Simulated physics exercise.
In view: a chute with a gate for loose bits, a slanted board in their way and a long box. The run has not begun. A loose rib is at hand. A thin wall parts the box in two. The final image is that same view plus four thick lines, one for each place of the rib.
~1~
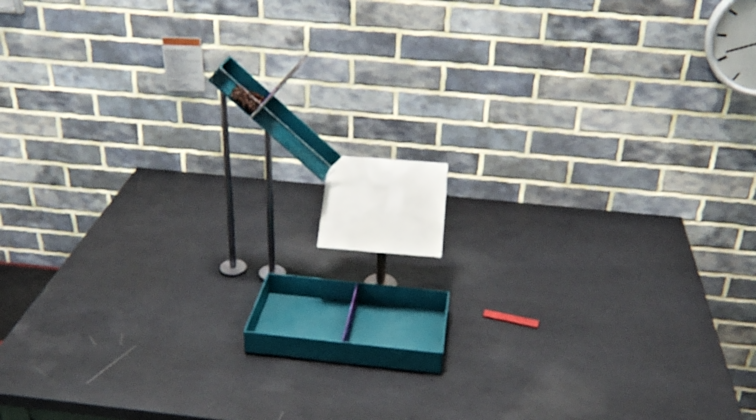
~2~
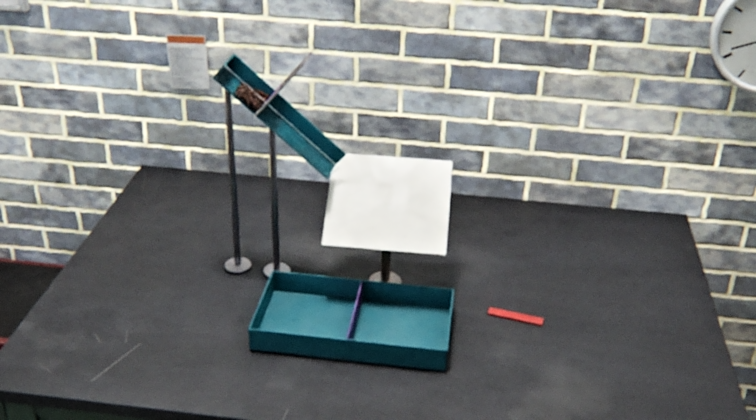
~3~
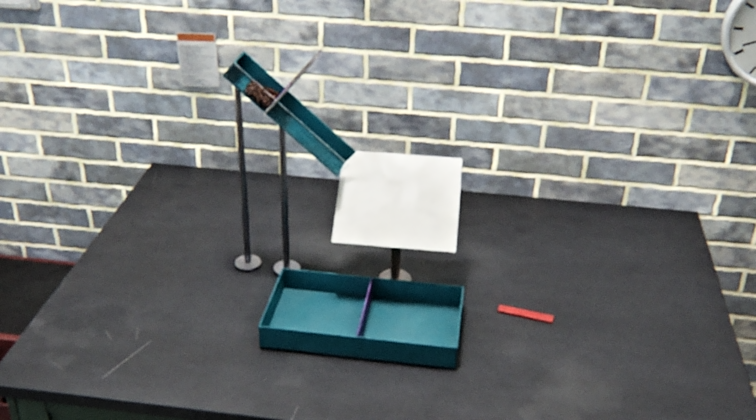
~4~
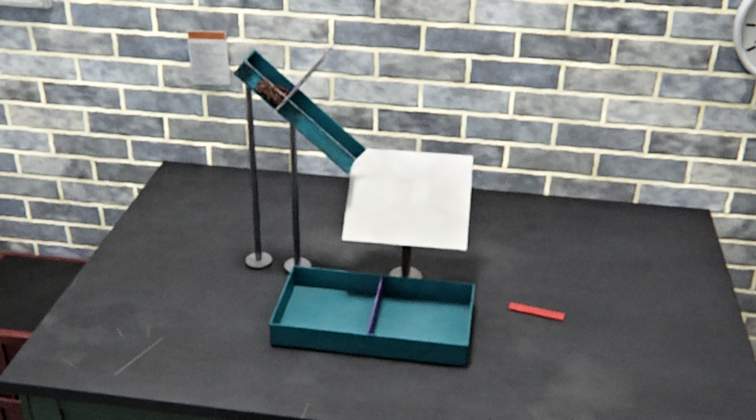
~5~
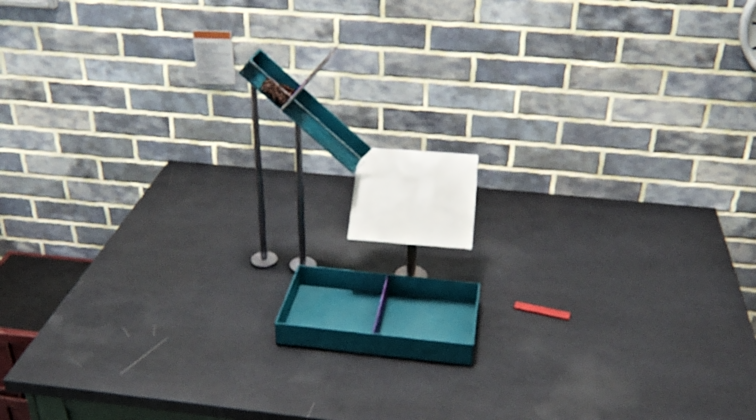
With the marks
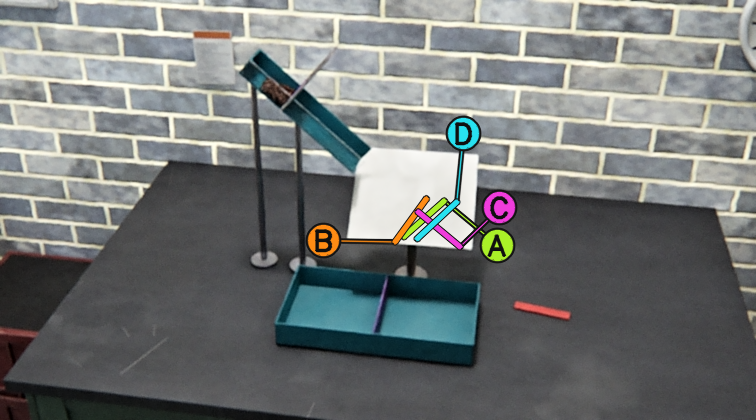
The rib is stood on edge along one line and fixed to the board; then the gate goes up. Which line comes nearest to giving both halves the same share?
Line A does it best.
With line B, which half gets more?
The left half.
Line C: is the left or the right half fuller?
The right half.
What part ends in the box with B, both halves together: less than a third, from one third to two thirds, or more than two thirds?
Line B gives more than two thirds.
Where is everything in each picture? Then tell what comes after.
In the first picture, load behind the gate (250, 98), allspice berries; lip of the chute (327, 175), sloping fairly steeply.
In the second picture, middle of the board (388, 202), tilted fairly steeply; middle of its low edge (383, 250); of its high edge (393, 157).
In the third picture, front corners of the box (259, 326) and (457, 348); front end of its middle wall (357, 337).
In the fourth picture, middle of the load (275, 91); lip (351, 167).
In the fifth picture, middle of the load (280, 90); lip (357, 167).
On the marked copy, line A from (444, 200) to (403, 236); line B from (426, 198) to (395, 241); line C from (418, 211) to (460, 246); line D from (456, 202) to (417, 238).
With A, of what is caught, roughly half in the left half, roughly half in the right.
With B, of what is caught, the larger part in the left half, about a tenth in the right.
With C, of what is caught, just a few in the left half, almost all in the right.
With D, of what is caught, about a tenth in the left half, the larger part in the right.
